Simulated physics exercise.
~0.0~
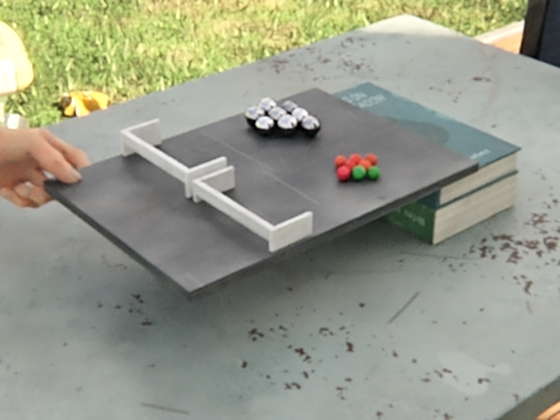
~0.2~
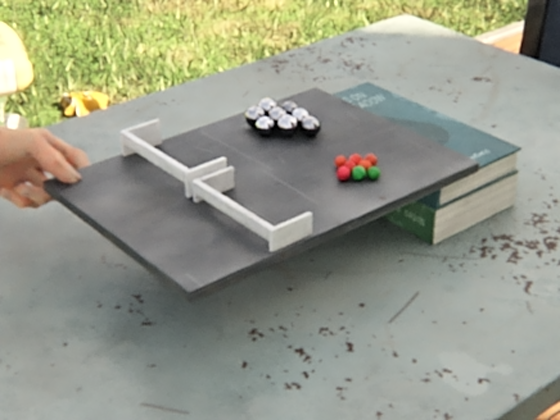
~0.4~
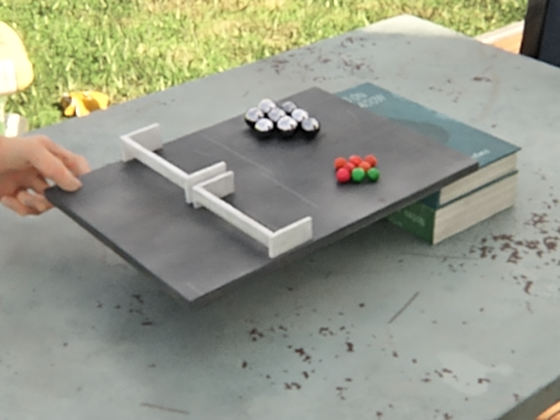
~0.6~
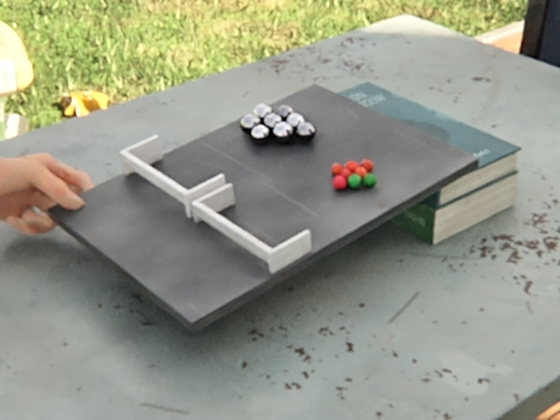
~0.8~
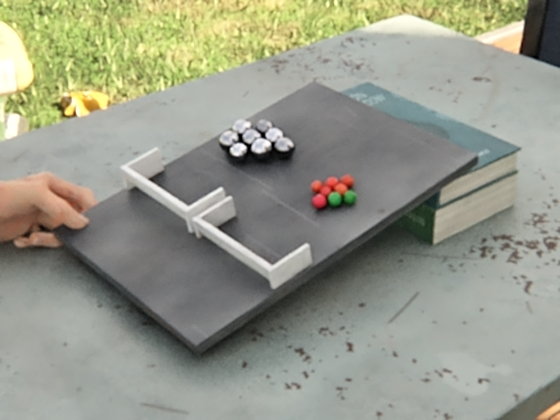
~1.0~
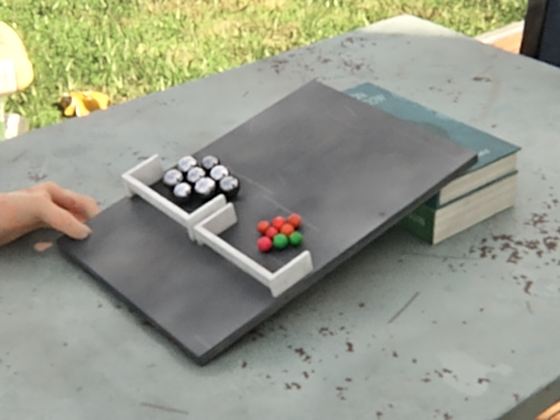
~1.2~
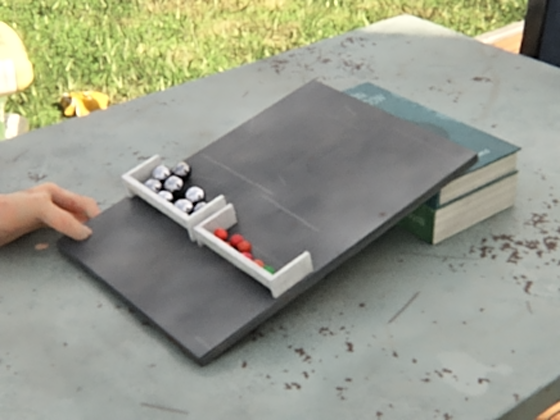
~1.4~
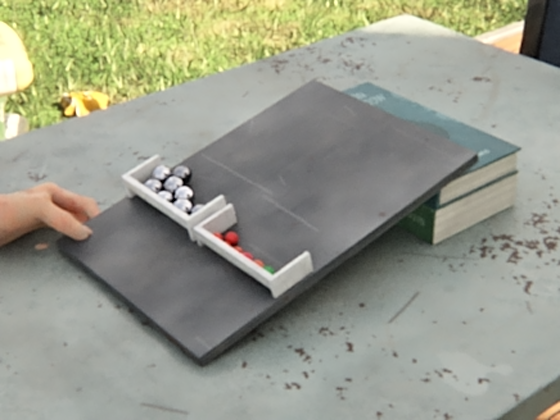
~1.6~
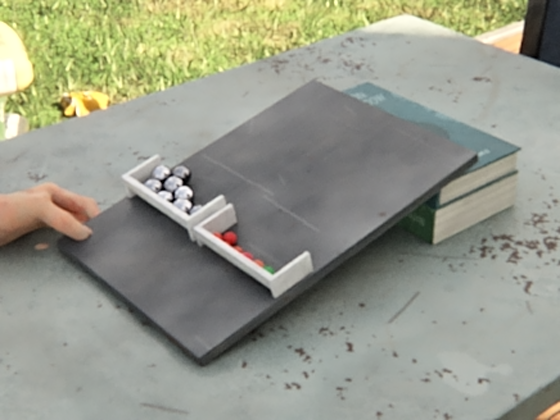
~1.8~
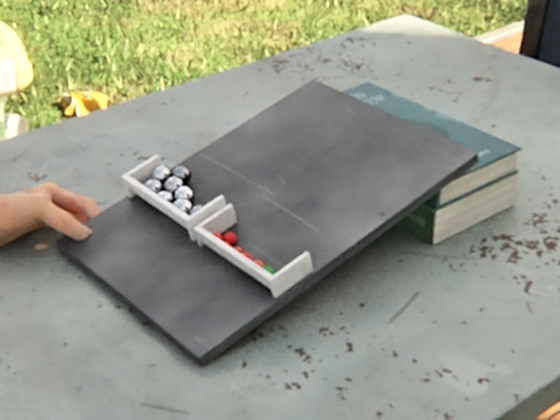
Shiny silver balls and a smaller cluster of red and green ones slid down a dark board propped on books as a hand lowered its free end to the table, and both groups ended up gathered behind the white bars.
